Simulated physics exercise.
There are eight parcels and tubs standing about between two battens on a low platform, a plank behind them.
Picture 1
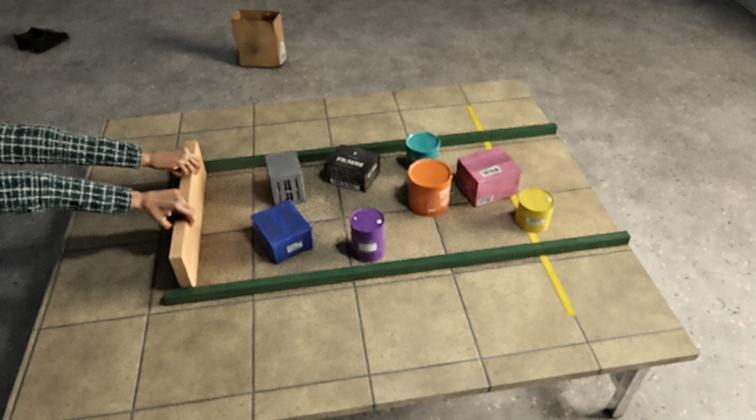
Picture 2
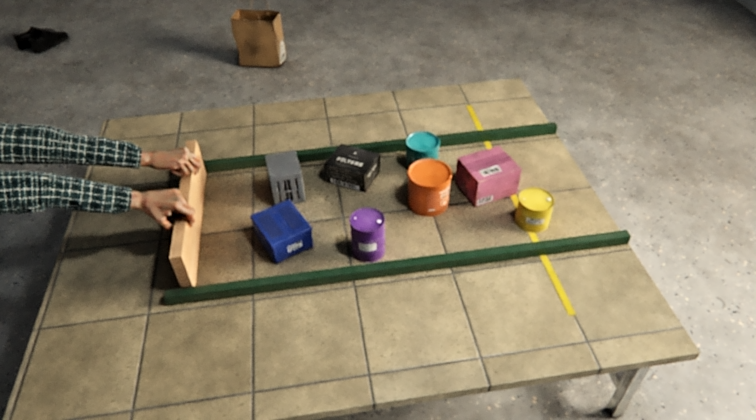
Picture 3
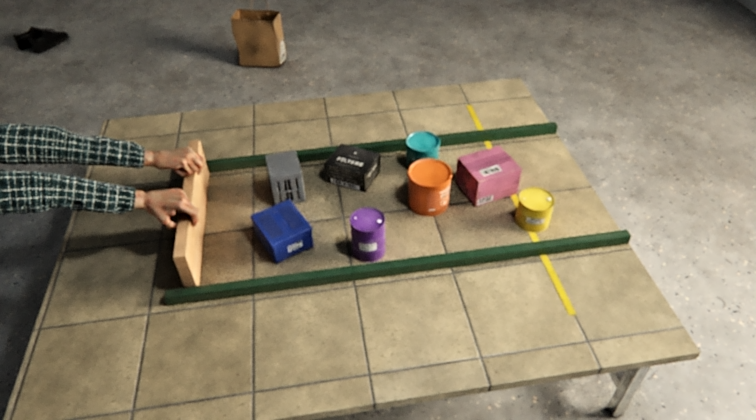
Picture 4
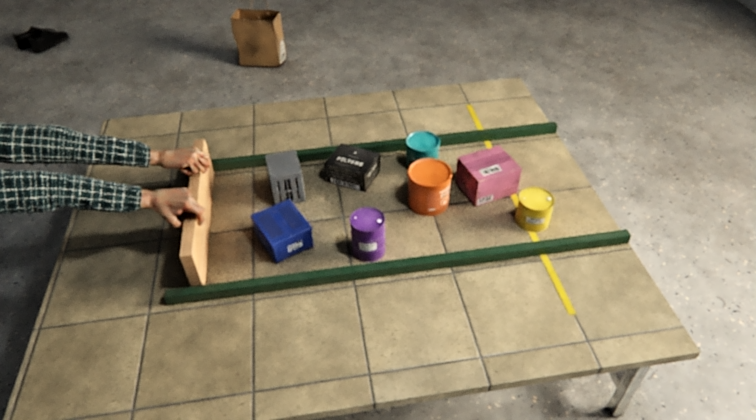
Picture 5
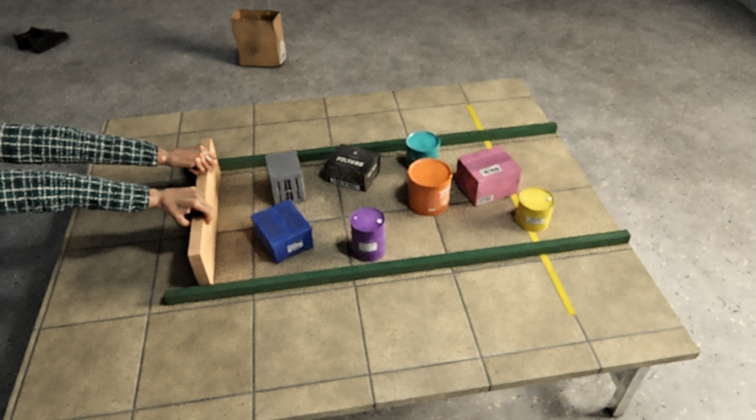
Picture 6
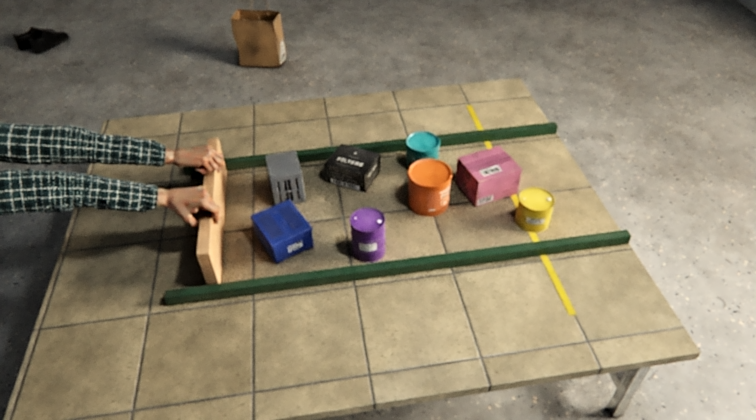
The clip opens on colorful boxes and tubs standing between two green rails on a tiled platform, with two hands in checked sleeves gripping a wooden plank at the left. The hands slide the plank slightly to the right, toward the blue and gray boxes, while the items show almost no movement.
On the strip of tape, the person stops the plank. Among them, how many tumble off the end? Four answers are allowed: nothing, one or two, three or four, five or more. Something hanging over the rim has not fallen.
One or two fall off.
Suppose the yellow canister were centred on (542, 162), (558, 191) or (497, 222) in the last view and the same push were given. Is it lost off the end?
It topples off, then keeps its place, then topples off.
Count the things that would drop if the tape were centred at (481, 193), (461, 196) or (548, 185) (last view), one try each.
The three tries give 0, 0 and 5.
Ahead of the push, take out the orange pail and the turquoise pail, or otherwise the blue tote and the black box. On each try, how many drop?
In the first try 0, in the other 0.
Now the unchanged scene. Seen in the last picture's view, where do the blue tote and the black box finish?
Blue tote at (550, 207), black box at (540, 138).
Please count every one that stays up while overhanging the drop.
That'd be 1.
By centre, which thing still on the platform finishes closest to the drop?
Pink parcel.
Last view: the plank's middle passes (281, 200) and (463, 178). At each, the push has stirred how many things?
At the first point the count is 2, at the second it's 8.
Soon after, none off yet; yellow canister at rest near (534, 210); pink parcel at rest near (488, 176); turquoise pail at rest near (423, 154).
Then, none off yet; yellow canister at rest near (534, 210); pink parcel moved a little near (503, 174); turquoise pail moved well along near (491, 145).
By the end, the number that fall off is one or two; fallen, turquoise pail.
